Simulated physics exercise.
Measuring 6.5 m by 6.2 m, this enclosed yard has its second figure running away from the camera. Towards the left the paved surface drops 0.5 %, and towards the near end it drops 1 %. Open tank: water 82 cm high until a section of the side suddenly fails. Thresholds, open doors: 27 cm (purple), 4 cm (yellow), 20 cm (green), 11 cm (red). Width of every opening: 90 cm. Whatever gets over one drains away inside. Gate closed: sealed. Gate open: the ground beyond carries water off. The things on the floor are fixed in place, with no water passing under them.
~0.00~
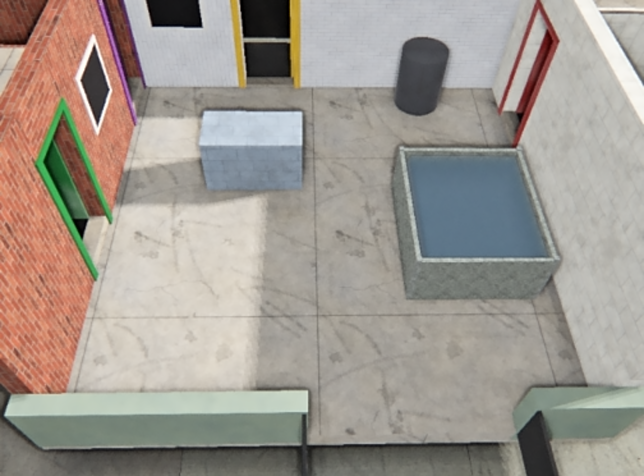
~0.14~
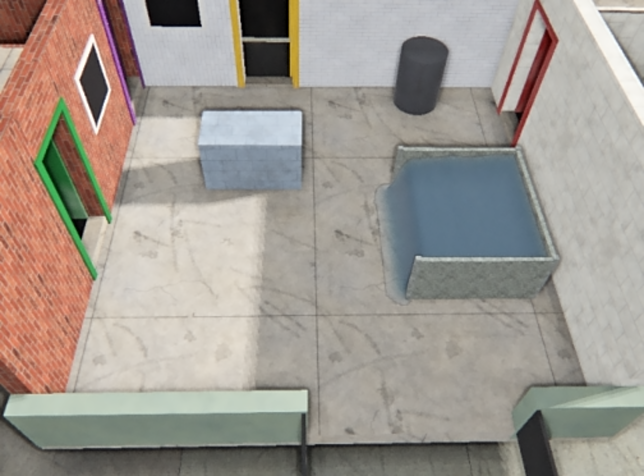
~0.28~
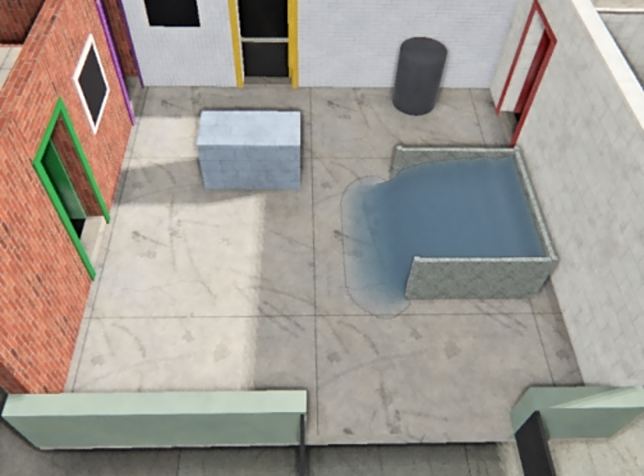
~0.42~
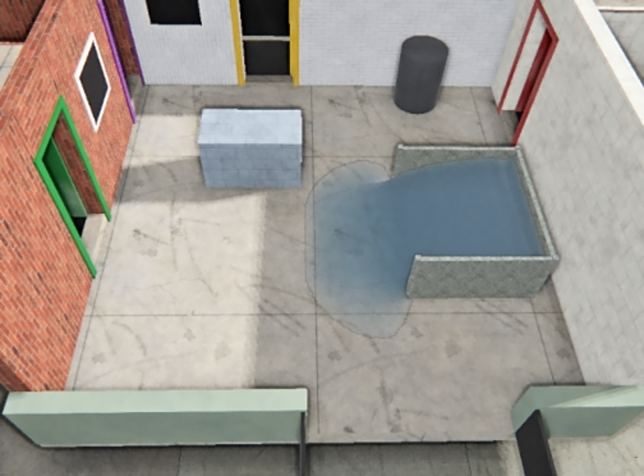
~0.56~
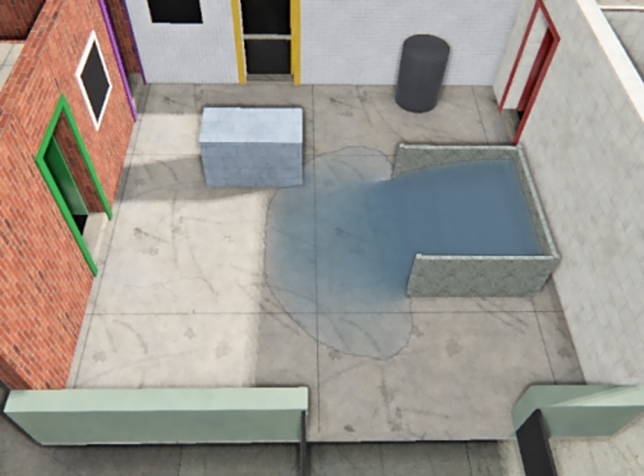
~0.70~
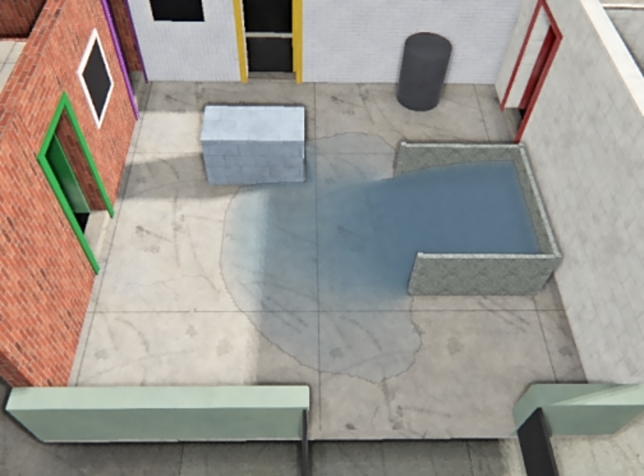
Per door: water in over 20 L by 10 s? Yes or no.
Purple door no, yellow door yes, green door yes, red door no.
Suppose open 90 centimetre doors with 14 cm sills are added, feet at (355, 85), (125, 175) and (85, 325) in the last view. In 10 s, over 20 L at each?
In sequence the answers are less than that, more than that and more than that.
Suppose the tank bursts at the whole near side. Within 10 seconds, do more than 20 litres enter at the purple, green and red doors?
Door purple stays within, door green stays within, door red stays within.
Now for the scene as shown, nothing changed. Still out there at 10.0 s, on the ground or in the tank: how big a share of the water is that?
About 80 per cent.
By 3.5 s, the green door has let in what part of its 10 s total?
It comes to about 95 per cent.
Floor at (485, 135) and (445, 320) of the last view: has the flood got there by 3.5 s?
I'd say spared, then spared.
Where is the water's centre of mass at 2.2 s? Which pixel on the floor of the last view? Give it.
The water is centred near (278, 244).
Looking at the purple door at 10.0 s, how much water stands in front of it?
The depth there is around 5.0 cm.
After 1.4 s water covers 50 % of the floor and is deepest (39 cm) near (116, 205); purple door not reached, yellow door not reached, green door 31 cm at the sill, 9 L in, red door not reached.
After 2.2 s water covers 55 % of the floor and is deepest (48 cm) near (62, 413); purple door 2 cm at the sill, 0 L in, yellow door 9 cm at the sill, 12 L in, green door 38 cm at the sill, 82 L in, red door not reached.
After 3.5 s water covers 65 % of the floor and is deepest (30 cm) near (62, 413); purple door 10 cm at the sill, 0 L in, yellow door 7 cm at the sill, 34 L in, green door 23 cm at the sill, 149 L in, red door not reached.
After 6.0 s water covers 85 % of the floor and is deepest (16 cm) near (292, 188); purple door 14 cm at the sill, 0 L in, yellow door 8 cm at the sill, 47 L in, green door 8 cm at the sill, 155 L in, red door not reached.
After 10.0 s water covers 95 % of the floor and is deepest (12 cm) near (550, 262); purple door 5 cm at the sill, 0 L in, yellow door 3 cm at the sill, 62 L in, green door 7 cm at the sill, 155 L in, red door 9 cm at the sill, 0 L in.
